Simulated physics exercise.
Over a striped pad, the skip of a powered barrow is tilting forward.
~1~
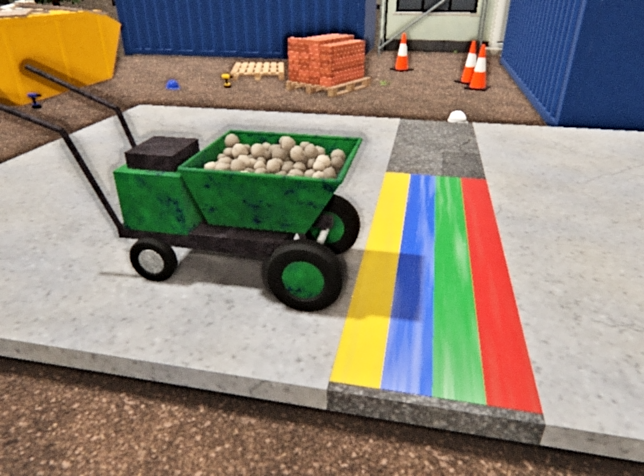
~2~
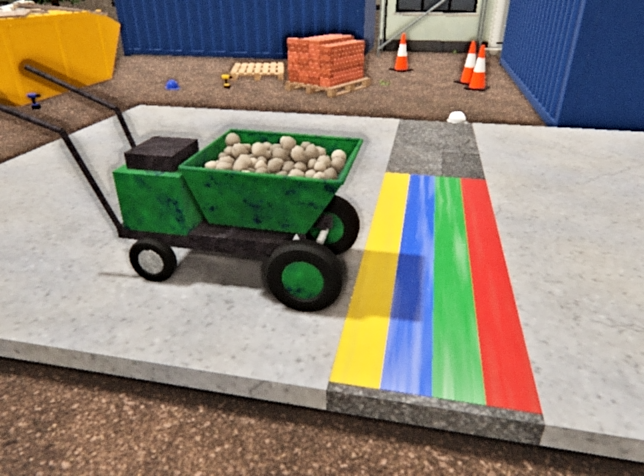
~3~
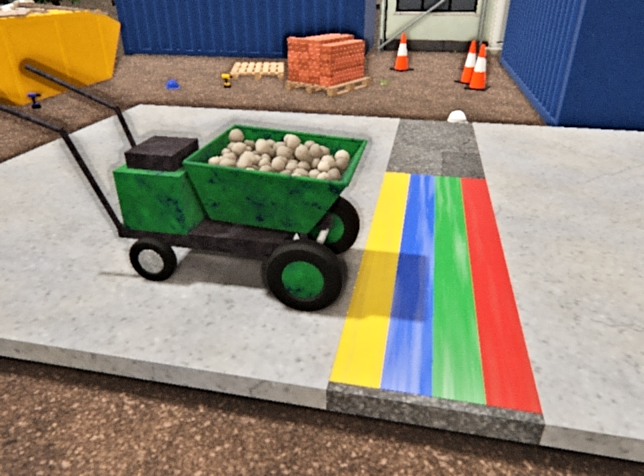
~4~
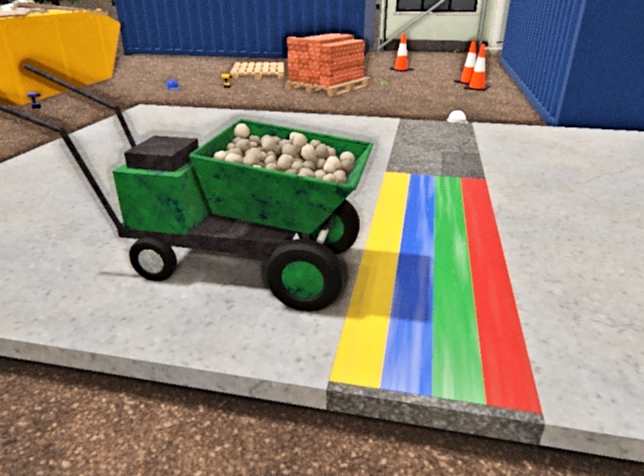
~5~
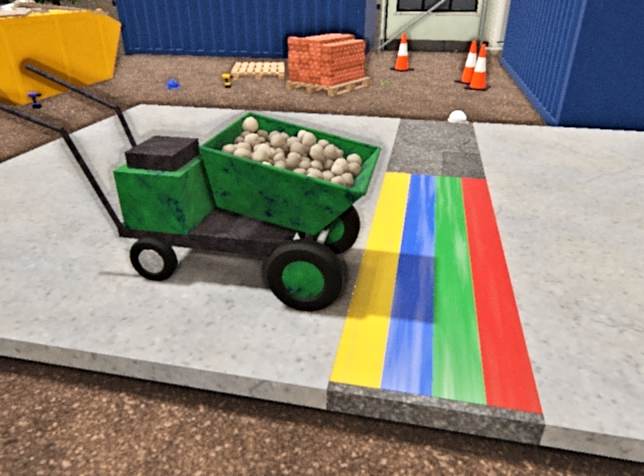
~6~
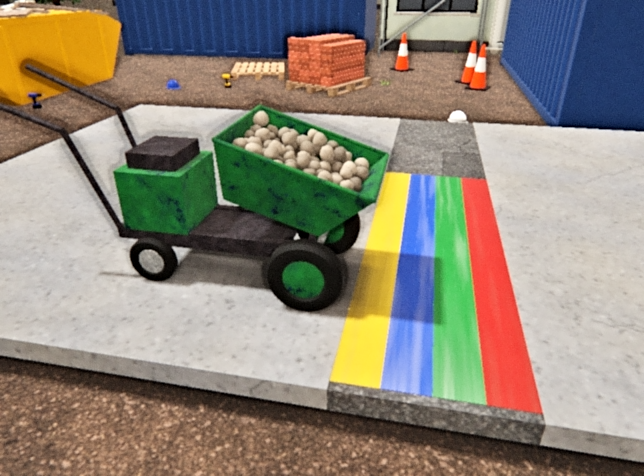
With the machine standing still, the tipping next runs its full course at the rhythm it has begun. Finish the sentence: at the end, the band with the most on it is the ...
At the end, the band with the most on it is the green one.
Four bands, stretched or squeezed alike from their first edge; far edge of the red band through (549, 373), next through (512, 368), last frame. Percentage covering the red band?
Near 10 and then 20 in a hundred.
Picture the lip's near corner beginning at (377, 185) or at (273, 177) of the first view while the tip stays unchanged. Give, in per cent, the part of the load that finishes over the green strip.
Roughly 30 per cent first, then roughly 10 per cent.
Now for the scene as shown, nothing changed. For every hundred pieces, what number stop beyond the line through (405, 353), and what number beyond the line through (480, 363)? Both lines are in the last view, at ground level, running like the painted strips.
About 80 and 30 per cent.
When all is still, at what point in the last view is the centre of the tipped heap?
At about (459, 290), give or take.
Soon after the last picture, skip tipped steeply; all in the skip.
A little later, skip tipped steeply; most in the skip; a stray few over the blue strip; a small part over the green strip; a stray few falling.
Later still, skip tipped right over; about half in the skip; a small part over the blue strip; about a quarter over the green strip; a small part over the red strip; a small part off the paint.
By the end, skip tipped right over; about a quarter in the skip; a stray few over the yellow strip; about a quarter over the blue strip; about a third over the green strip; about a quarter over the red strip; a small part off the paint.
